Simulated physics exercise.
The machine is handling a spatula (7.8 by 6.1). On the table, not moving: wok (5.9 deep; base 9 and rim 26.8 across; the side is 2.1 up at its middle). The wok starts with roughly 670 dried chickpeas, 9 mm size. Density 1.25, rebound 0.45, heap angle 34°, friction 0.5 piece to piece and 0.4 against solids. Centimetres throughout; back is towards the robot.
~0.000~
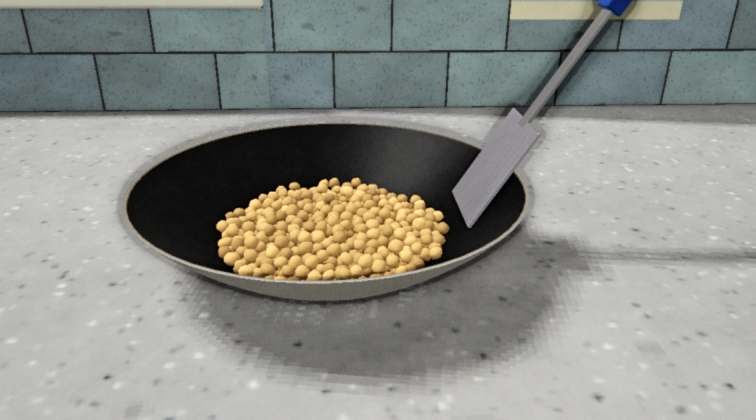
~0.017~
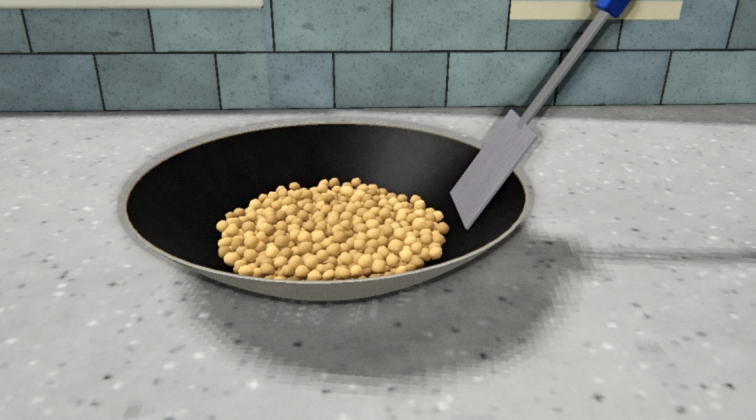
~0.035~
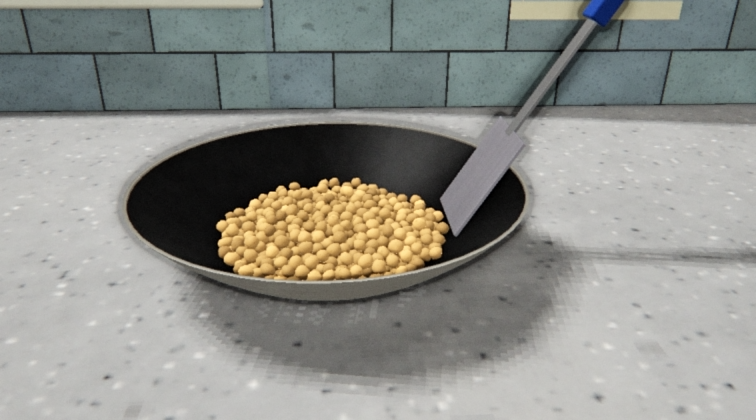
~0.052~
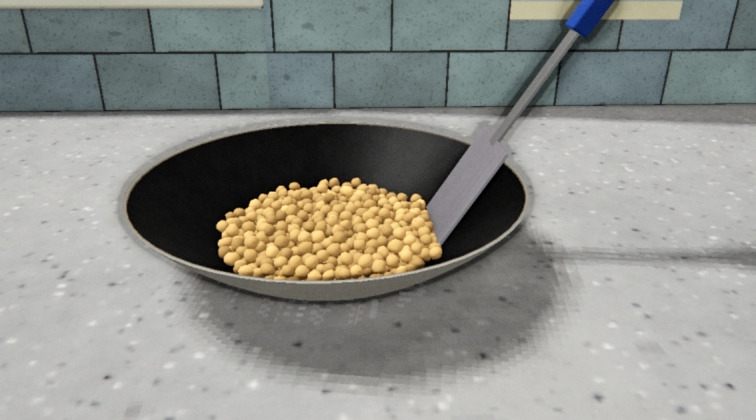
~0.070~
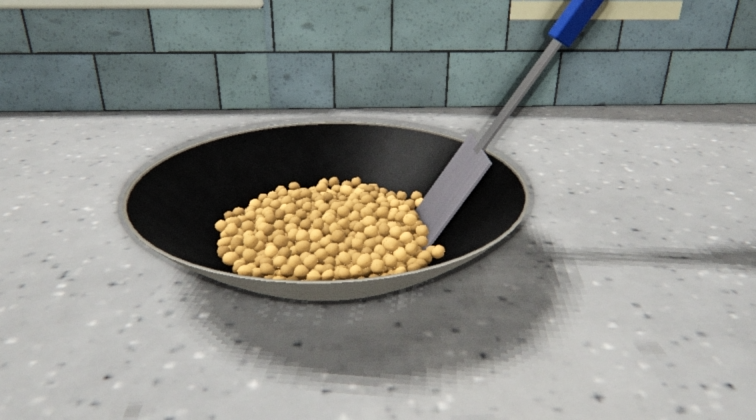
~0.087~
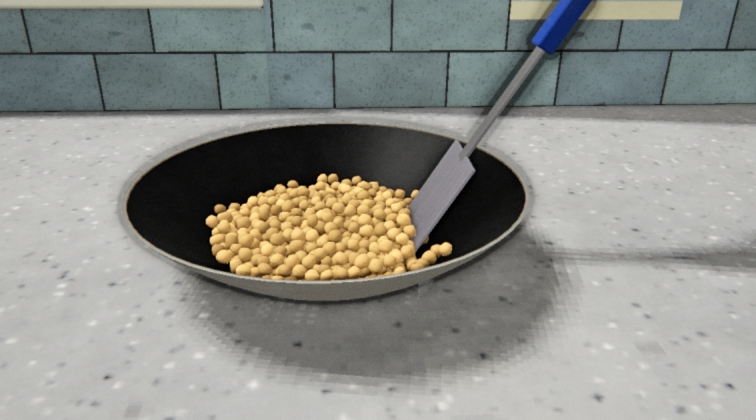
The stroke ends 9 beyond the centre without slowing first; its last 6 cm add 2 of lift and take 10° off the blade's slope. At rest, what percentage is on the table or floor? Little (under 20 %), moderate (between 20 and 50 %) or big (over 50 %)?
A little share, under 20 %, ends on the table or floor.
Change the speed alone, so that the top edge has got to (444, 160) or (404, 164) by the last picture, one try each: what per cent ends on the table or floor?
Some 25 and 40 per cent.
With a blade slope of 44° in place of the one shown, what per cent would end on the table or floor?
In that case some 15 per cent.
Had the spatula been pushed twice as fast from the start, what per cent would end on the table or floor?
In that case some 40 per cent.
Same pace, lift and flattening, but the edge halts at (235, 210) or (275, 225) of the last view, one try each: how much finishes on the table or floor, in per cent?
Some 0 and 0 per cent.
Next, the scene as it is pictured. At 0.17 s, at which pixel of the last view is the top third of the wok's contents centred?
Around (260, 219).
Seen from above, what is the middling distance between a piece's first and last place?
Some 4 cm.
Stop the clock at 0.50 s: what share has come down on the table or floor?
Roughly 10 per cent.
After 0.17 s, sloping 58°, highest piece 5 above the table; 670 in the wok.
After 0.26 s, sloping 54°, highest piece 6 above the table; 670 in the wok.
After 0.50 s, sloping 48°, highest piece 7 above the table; 591 in the wok, 74 on the table or floor, 5 on the blade or in flight.
After 1.55 s, sloping 48°, highest piece 6 above the table; 591 in the wok, 79 on the table or floor.
At rest, 591 in the wok, 79 on the table or floor. That is 12 % on the table or floor.
